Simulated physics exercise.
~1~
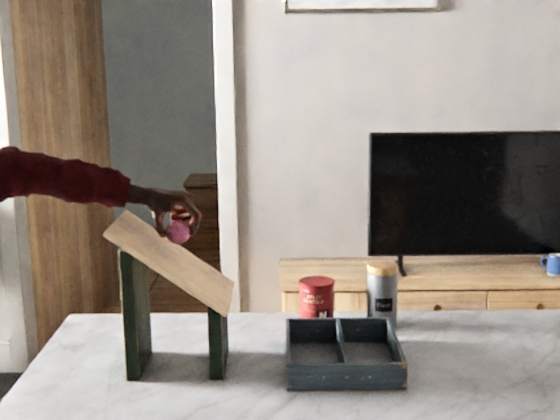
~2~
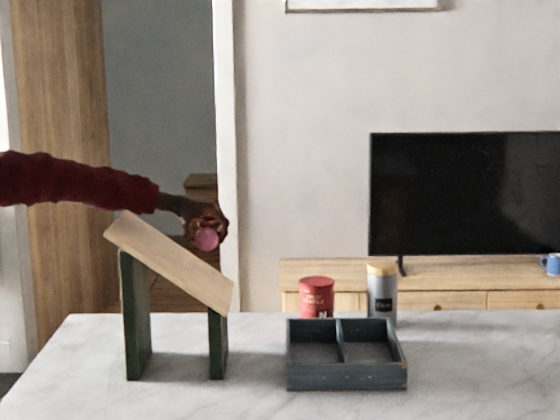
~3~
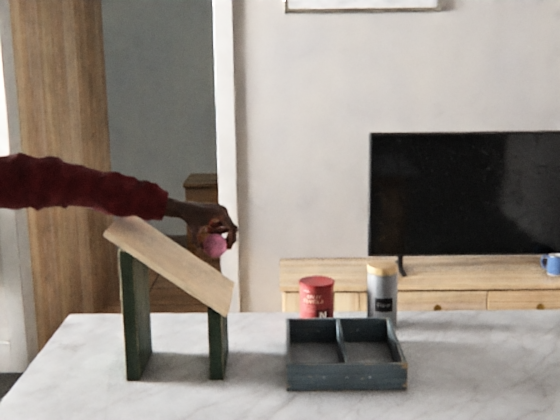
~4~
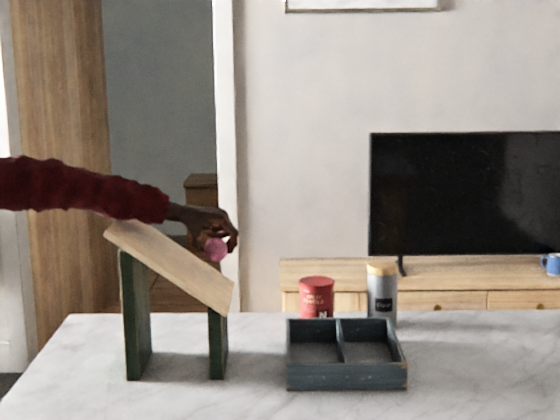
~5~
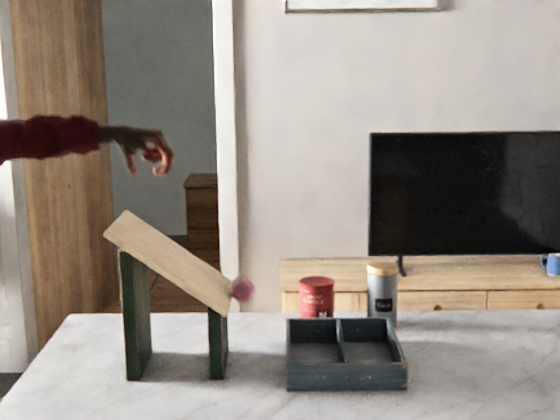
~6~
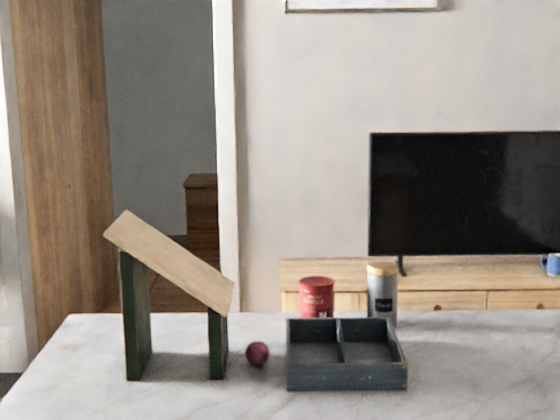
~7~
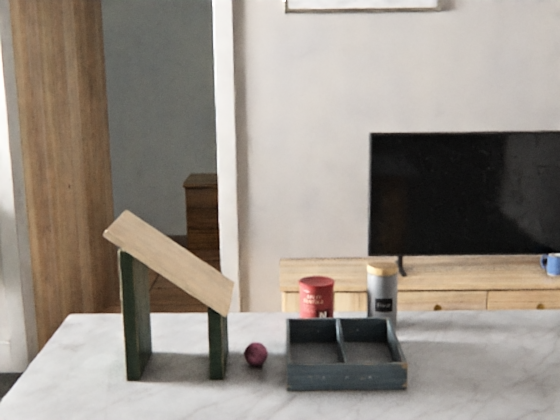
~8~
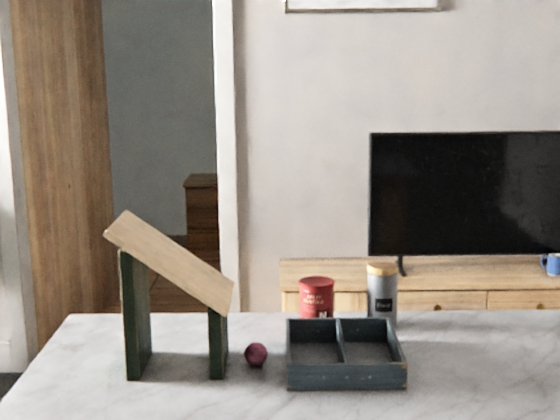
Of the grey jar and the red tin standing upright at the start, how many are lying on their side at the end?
None of them are lying on their side at the end. The grey jar and the red tin both remain upright.
